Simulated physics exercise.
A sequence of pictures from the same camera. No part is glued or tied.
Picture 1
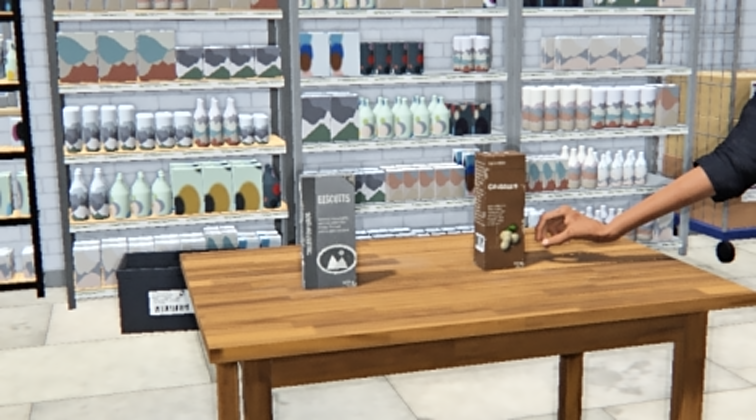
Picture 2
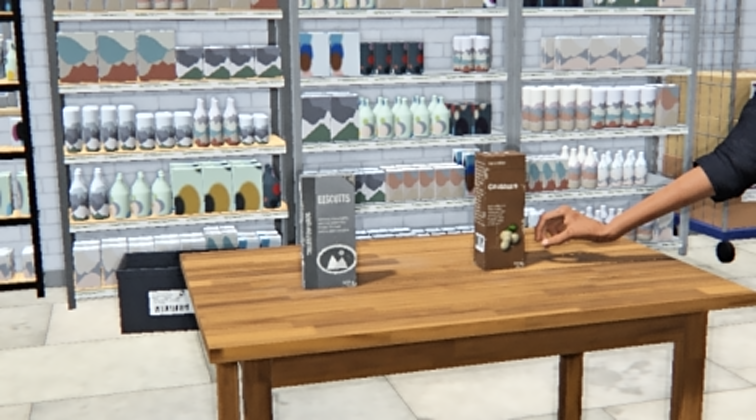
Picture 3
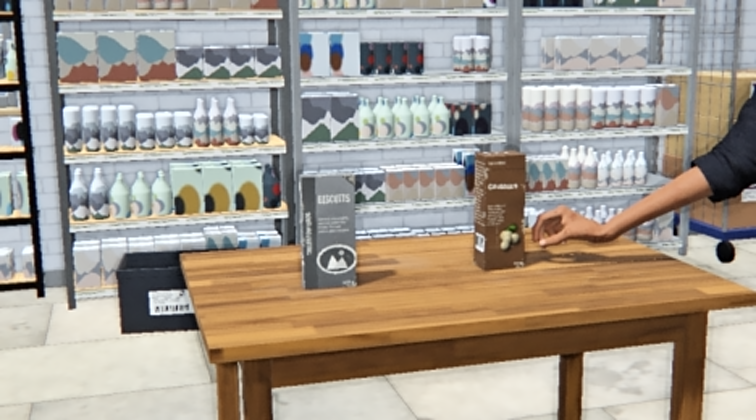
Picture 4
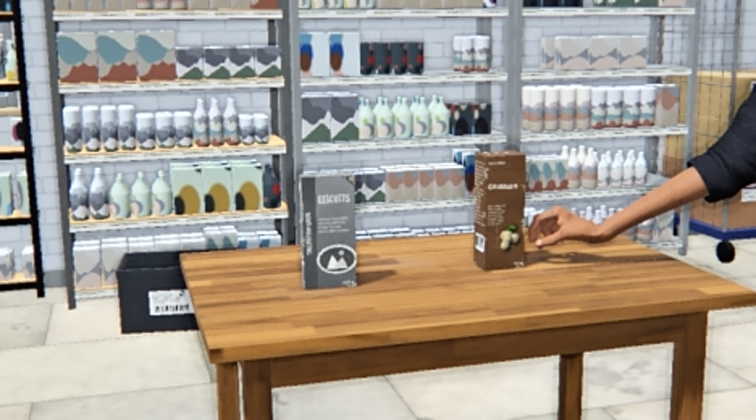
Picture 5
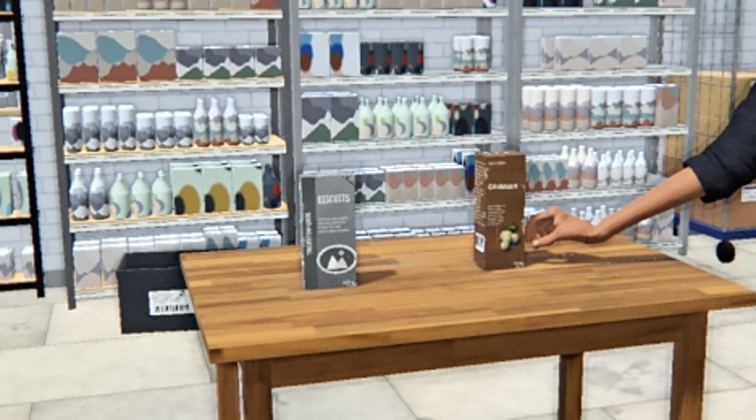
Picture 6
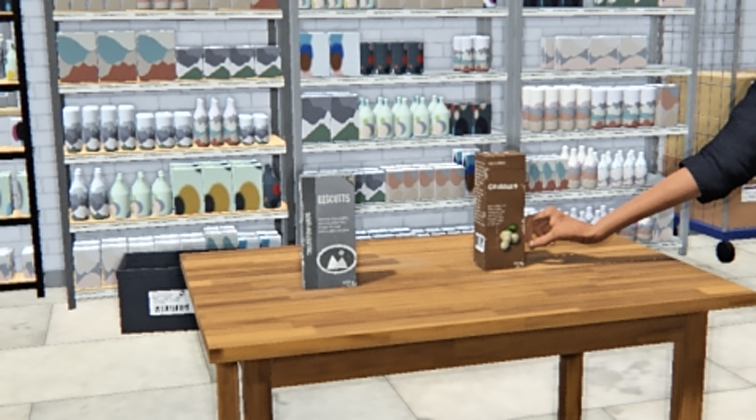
The video shows a gray biscuit box and a brown box standing still on a wooden table before stocked store shelves, while a dark-sleeved arm at right keeps its hand beside the brown box, shifting only very slightly.
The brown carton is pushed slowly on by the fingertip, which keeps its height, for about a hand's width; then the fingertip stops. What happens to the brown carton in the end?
Still erect.
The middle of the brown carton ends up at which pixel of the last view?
End point in the final view: About (443, 214).
Then, 0.40 s past the last view, brown carton displaced a little near (485, 211).
Then, 0.70 s past the last view, brown carton displaced about its own width near (469, 213).
Then, 1.10 s past the last view, brown carton displaced about its own width near (449, 214).
Finally, moved from the start, brown carton. Final places as the last picture's camera would see them, brown carton near (443, 214).
